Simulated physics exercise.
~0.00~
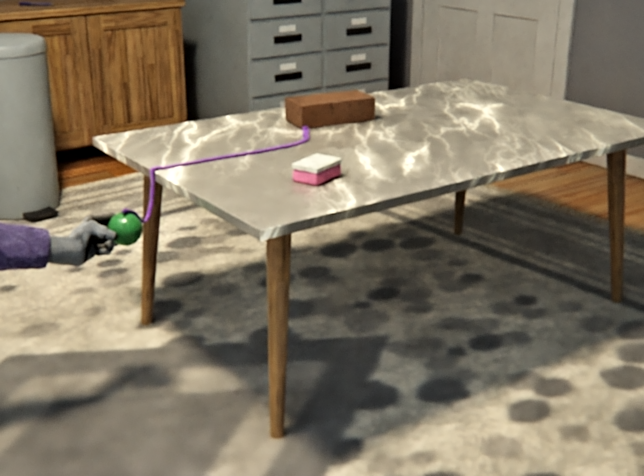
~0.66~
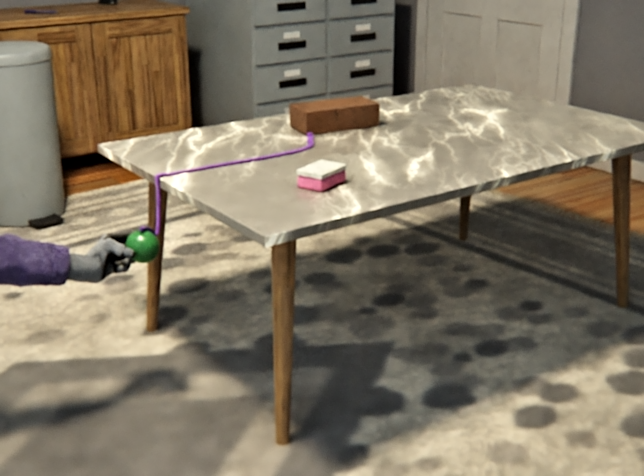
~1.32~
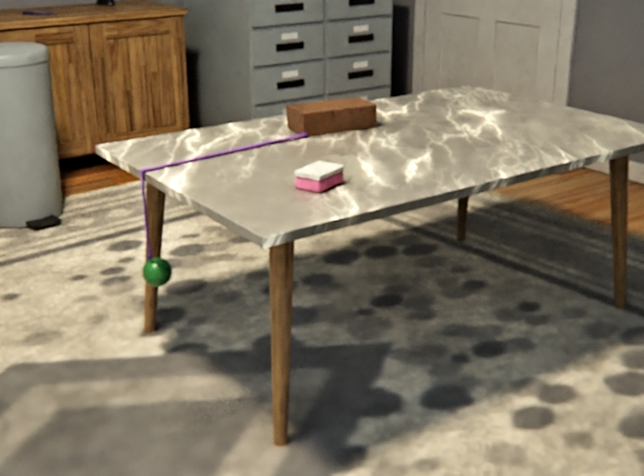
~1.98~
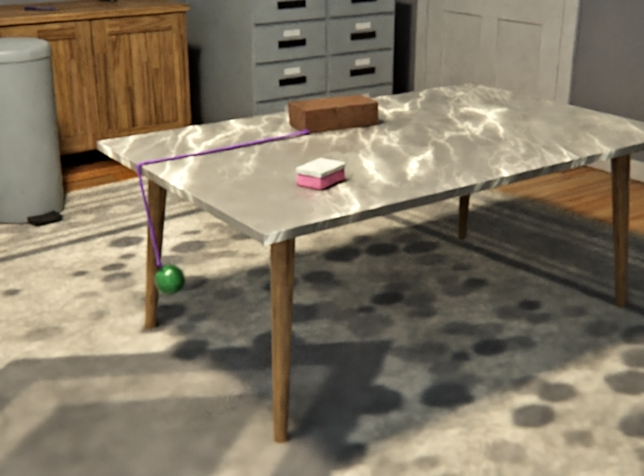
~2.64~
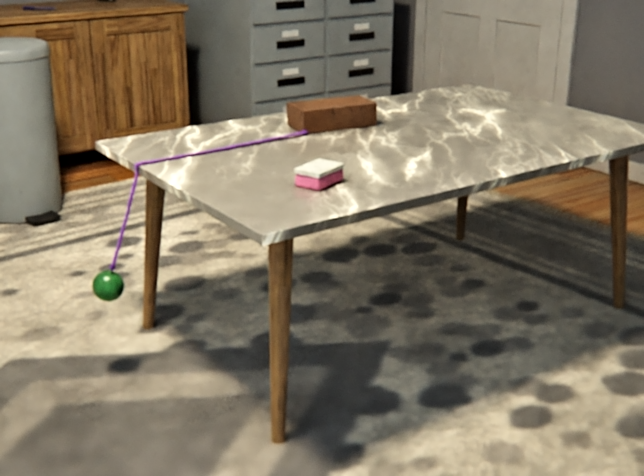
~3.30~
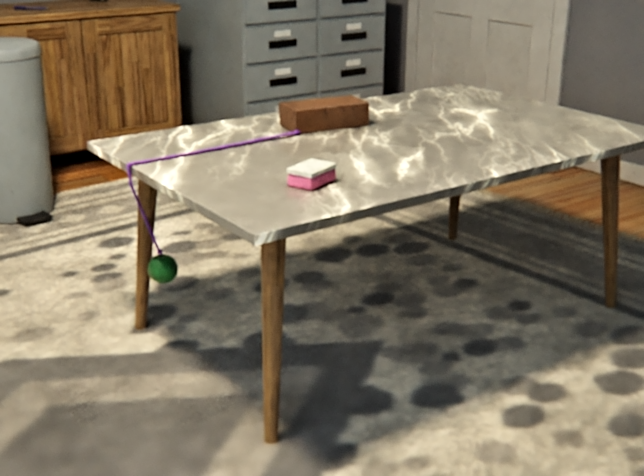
Beside a marble-patterned desk, a gloved hand releasing a green ball-like apple, which swings on a purple ribbon leading to an unmoved brick.
